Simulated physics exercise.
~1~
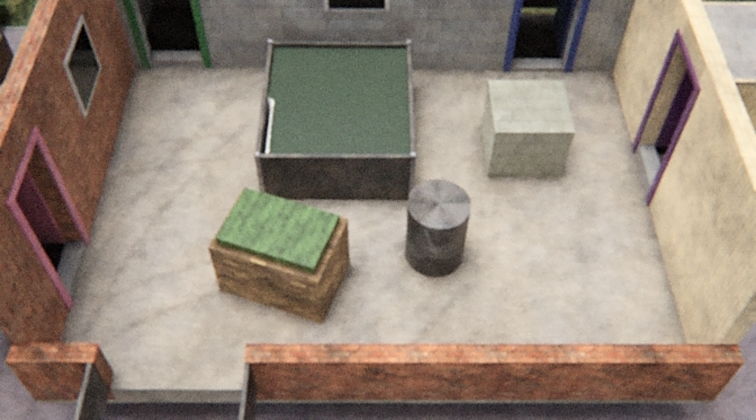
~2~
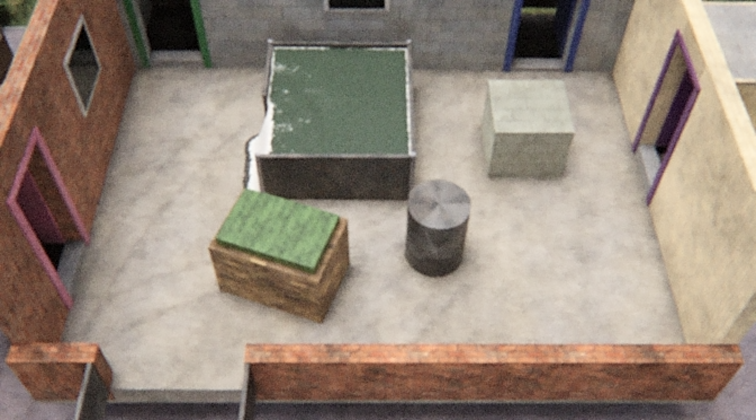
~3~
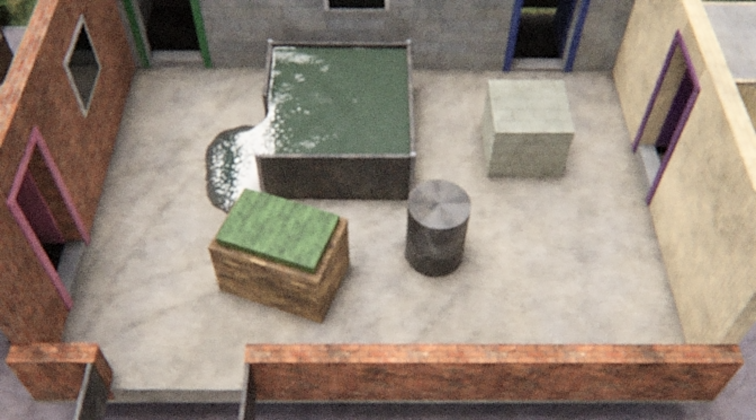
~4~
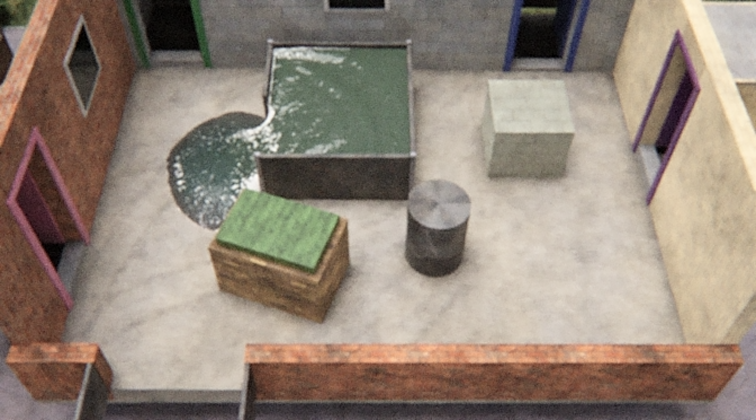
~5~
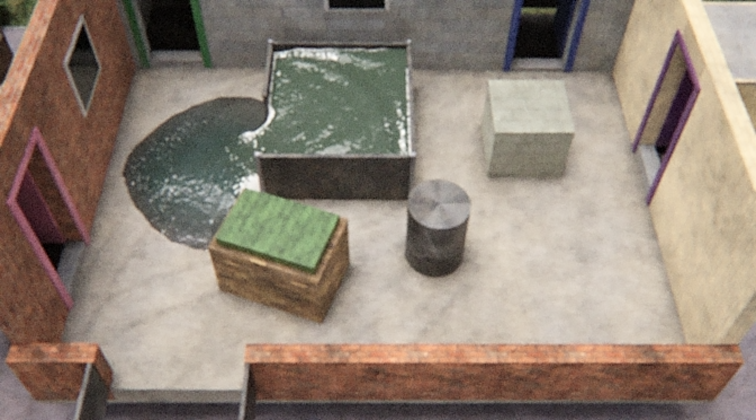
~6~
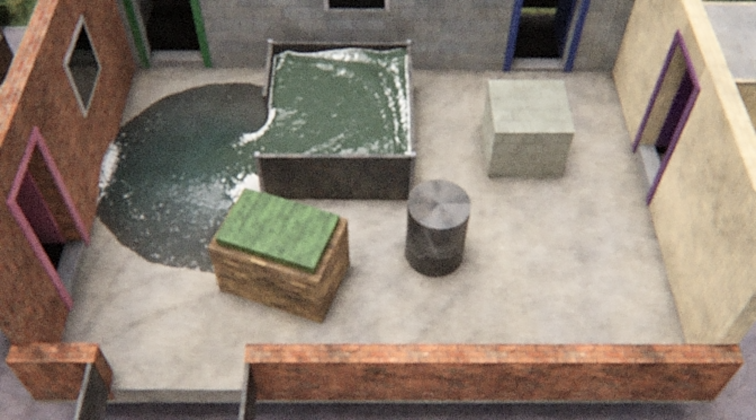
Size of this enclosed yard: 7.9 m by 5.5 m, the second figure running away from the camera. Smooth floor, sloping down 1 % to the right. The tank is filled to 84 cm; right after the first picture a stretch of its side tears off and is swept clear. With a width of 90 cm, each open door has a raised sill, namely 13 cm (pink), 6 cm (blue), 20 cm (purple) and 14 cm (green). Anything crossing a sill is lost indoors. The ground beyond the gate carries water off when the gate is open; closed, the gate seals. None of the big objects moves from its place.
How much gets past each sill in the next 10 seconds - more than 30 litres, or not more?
My prediction: Pink door: Limit crossed, blue door: Limit not crossed, purple door: Limit not crossed, green door: Limit crossed.
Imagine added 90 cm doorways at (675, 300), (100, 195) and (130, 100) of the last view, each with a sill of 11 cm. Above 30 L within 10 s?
Door 1: Lower; door 2: Higher; door 3: Higher.
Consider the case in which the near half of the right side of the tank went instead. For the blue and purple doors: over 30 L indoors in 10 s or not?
Outcome at blue: Exceeded; outcome at purple: Not exceeded.
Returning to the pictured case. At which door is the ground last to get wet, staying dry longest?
I'd say the purple one.
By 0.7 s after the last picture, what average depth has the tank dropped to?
Around 58 cm on average.
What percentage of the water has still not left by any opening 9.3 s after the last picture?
About 70 percent of the water remains.
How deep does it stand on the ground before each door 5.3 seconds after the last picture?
You'd see pink at 15 cm, blue at 3 cm, purple at 1 cm and green at 18 cm.
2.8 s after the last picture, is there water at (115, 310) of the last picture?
By then the spot is drenched.
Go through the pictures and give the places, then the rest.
The first frame shows the tank at (338, 100) is whole and still, 84 cm deep.
In the second frame, the front is at a hidden place, 0.7 m from the gap at (268, 155); 0.2 m2 of floor is under water; 84 cm left at the back of the tank.
In the third frame, the front is at (218, 202), 1.0 m from the gap at (268, 156); 1.1 m2 of floor is under water; 84 cm left at the back of the tank.
In the fourth frame, water pours out at (268, 157) and has run 1.5 m, to (172, 161); typically 10 cm deep outside, 84 cm at the tank's back.
In the fifth frame, the front is at (128, 173), 2.1 m from the gap at (268, 156); 4.3 m2 of floor is under water; 80 cm left at the back of the tank.
In the sixth frame, water pours out at (268, 156) and has run 2.5 m, to (98, 208); typically 6 cm deep outside, 71 cm at the tank's back.
Then, 0.7 s after the last picture water covers 25 % of the floor and is deepest (46 cm) near (118, 179); pink door 22 cm at the sill, 1 L in, blue door not reached, purple door not reached, green door 8 cm at the sill, 0 L in.
Then, 1.5 s after the last picture water covers 30 % of the floor and is deepest (51 cm) near (54, 370); pink door 23 cm at the sill, 33 L in, blue door not reached, purple door not reached, green door 29 cm at the sill, 26 L in.
Then, 2.8 s after the last picture water covers 45 % of the floor and is deepest (31 cm) near (54, 370); pink door 16 cm at the sill, 60 L in, blue door not reached, purple door not reached, green door 27 cm at the sill, 139 L in.
Then, 5.3 s after the last picture water covers 70 % of the floor and is deepest (20 cm) near (61, 344); pink door 15 cm at the sill, 84 L in, blue door 3 cm at the sill, 0 L in, purple door not reached, green door 18 cm at the sill, 214 L in.
Then, 9.3 s after the last picture water covers 90 % of the floor and is deepest (12 cm) near (260, 371); pink door 10 cm at the sill, 90 L in, blue door 2 cm at the sill, 0 L in, purple door 12 cm at the sill, 0 L in, green door 9 cm at the sill, 222 L in.
